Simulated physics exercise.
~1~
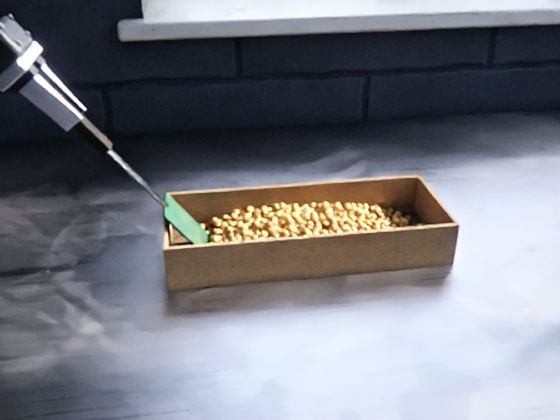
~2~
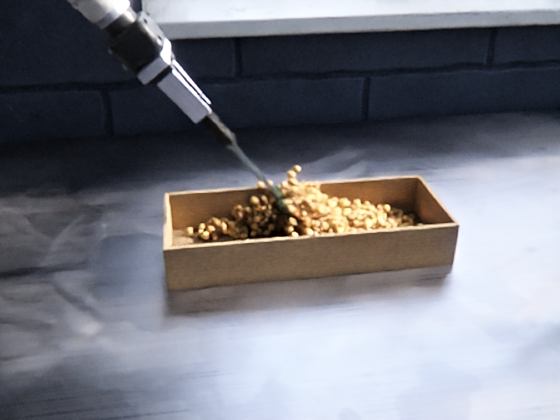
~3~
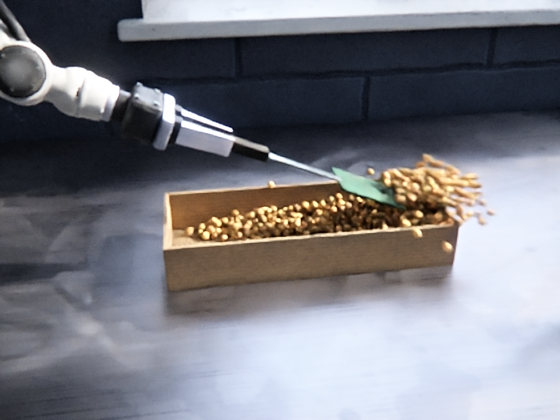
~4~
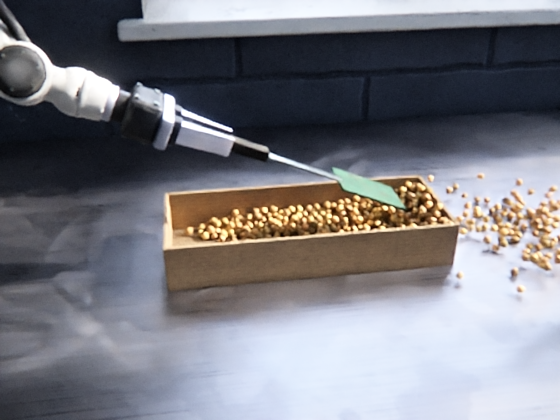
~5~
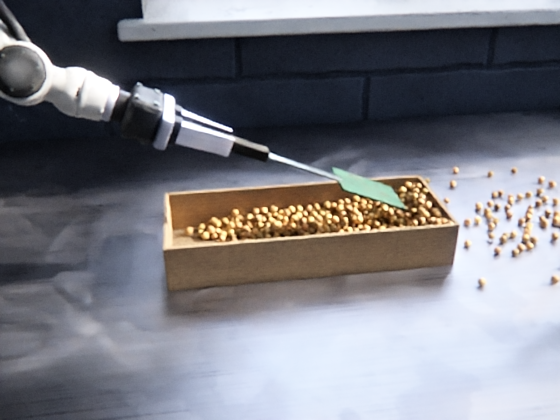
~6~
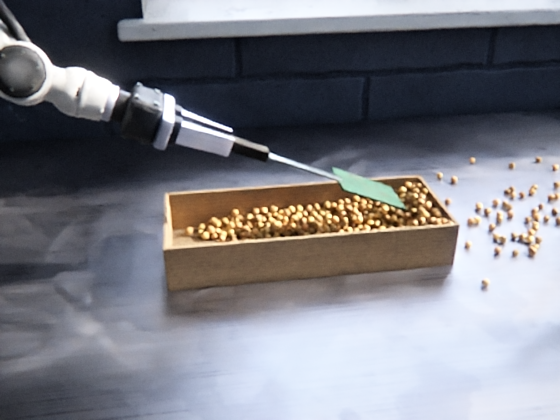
The video shows a robotic arm pushing a green turner rightward through a tray of dried chickpeas, heaping them up and flinging some over the right end. The turner stops above that end as the spilled chickpeas scatter across the table, while most remain in the tray.
